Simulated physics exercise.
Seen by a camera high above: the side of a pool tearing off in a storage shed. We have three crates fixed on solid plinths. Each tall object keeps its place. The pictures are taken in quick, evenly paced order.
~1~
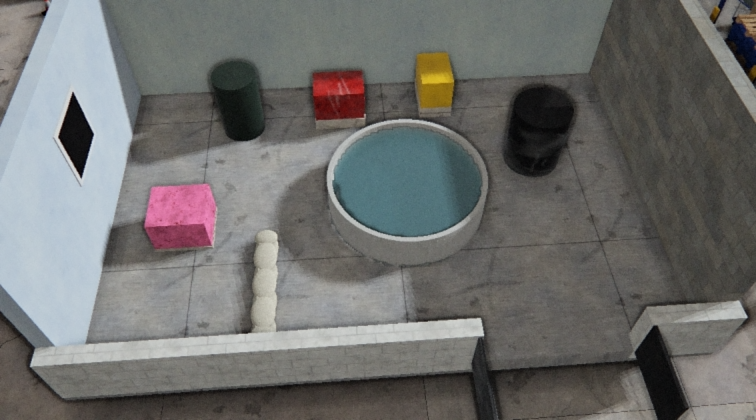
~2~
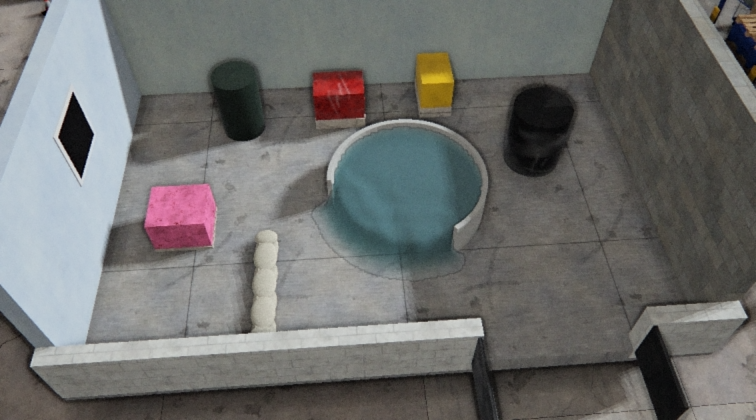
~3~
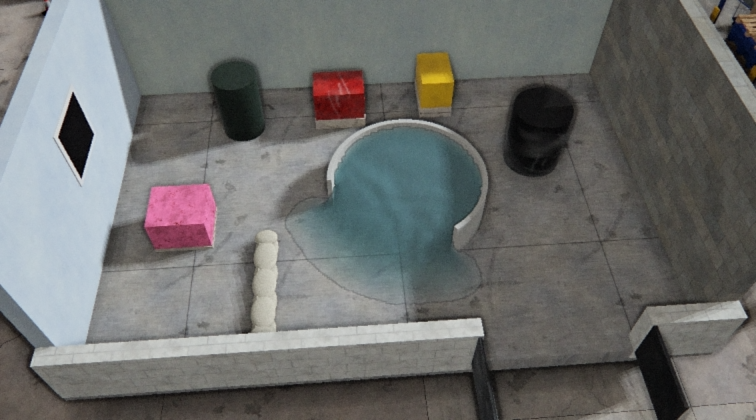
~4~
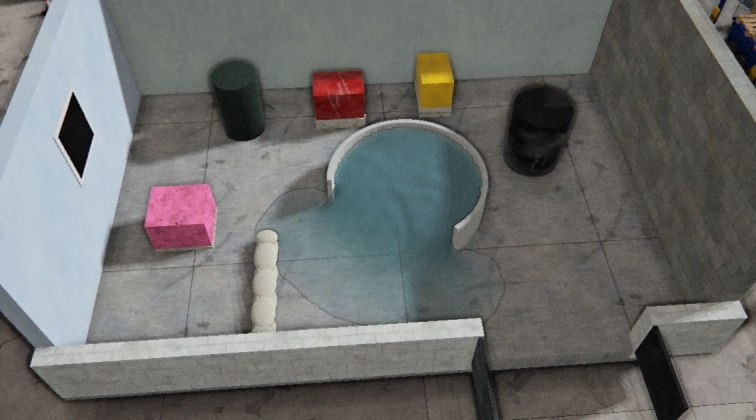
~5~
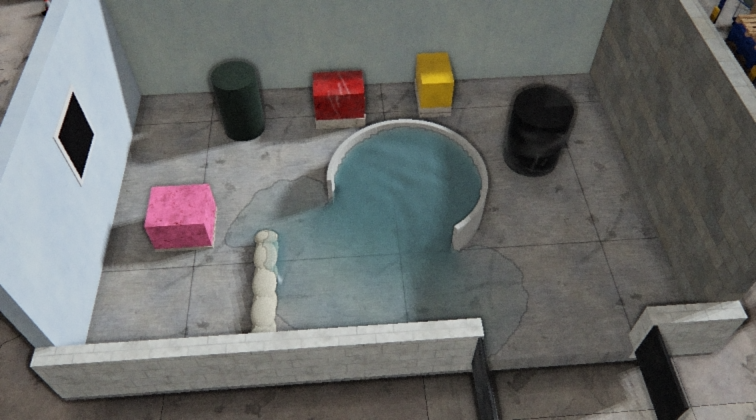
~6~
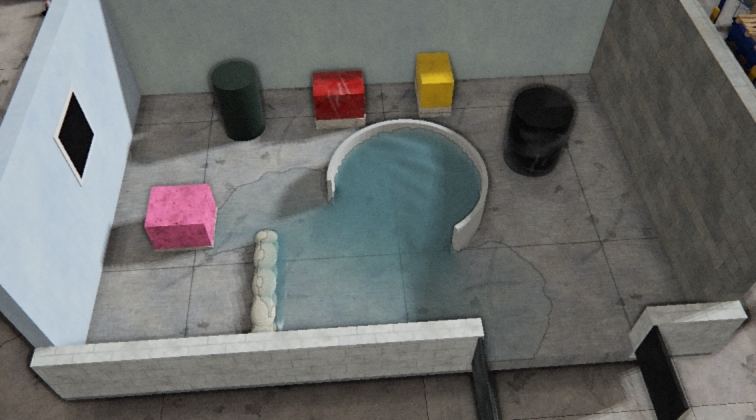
Water burst out through the near side of a round pool in a walled space and spread across the grey floor, running around the lumpy white post and then toward the pink block.
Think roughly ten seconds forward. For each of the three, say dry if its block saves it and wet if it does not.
My prediction: The yellow crate will have no water on it; the red crate will have no water on it; the pink crate will have water on it.
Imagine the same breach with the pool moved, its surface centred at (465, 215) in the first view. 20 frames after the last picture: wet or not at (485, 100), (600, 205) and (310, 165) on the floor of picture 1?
As listed: Not flooded, free of water, covered.
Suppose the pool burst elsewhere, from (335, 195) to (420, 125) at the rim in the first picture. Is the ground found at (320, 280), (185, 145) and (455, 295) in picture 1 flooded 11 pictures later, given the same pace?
Unwetted / soaked / unwetted.
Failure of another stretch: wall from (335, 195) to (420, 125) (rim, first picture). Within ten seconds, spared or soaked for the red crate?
Taking them one by one, the red crate gets flooded.
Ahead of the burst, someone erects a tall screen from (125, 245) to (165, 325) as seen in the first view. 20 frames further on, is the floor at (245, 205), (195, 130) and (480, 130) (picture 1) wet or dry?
First inundated, then inundated, then unwetted.
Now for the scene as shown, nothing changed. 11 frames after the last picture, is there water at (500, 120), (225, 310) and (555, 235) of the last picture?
First spot clear, second spot swamped, third spot clear.
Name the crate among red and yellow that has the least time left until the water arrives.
The red crate, I say.
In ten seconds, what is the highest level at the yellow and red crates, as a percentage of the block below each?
Roughly 40 percent, then 60 percent.
A moment on, water covers 25 % of the floor; the yellow crate not reached, the red crate not reached, the pink crate water round its plinth.
Next, water covers 35 % of the floor; the yellow crate not reached, the red crate not reached, the pink crate water round its plinth.
Then, water covers 55 % of the floor; the yellow crate not reached, the red crate not reached, the pink crate water round its plinth.
Later, water covers 80 % of the floor; the yellow crate water round its plinth, the red crate water round its plinth, the pink crate water round its plinth.
In the end, water covers 95 % of the floor; the yellow crate stayed above the water, the red crate stayed above the water, the pink crate was topped.
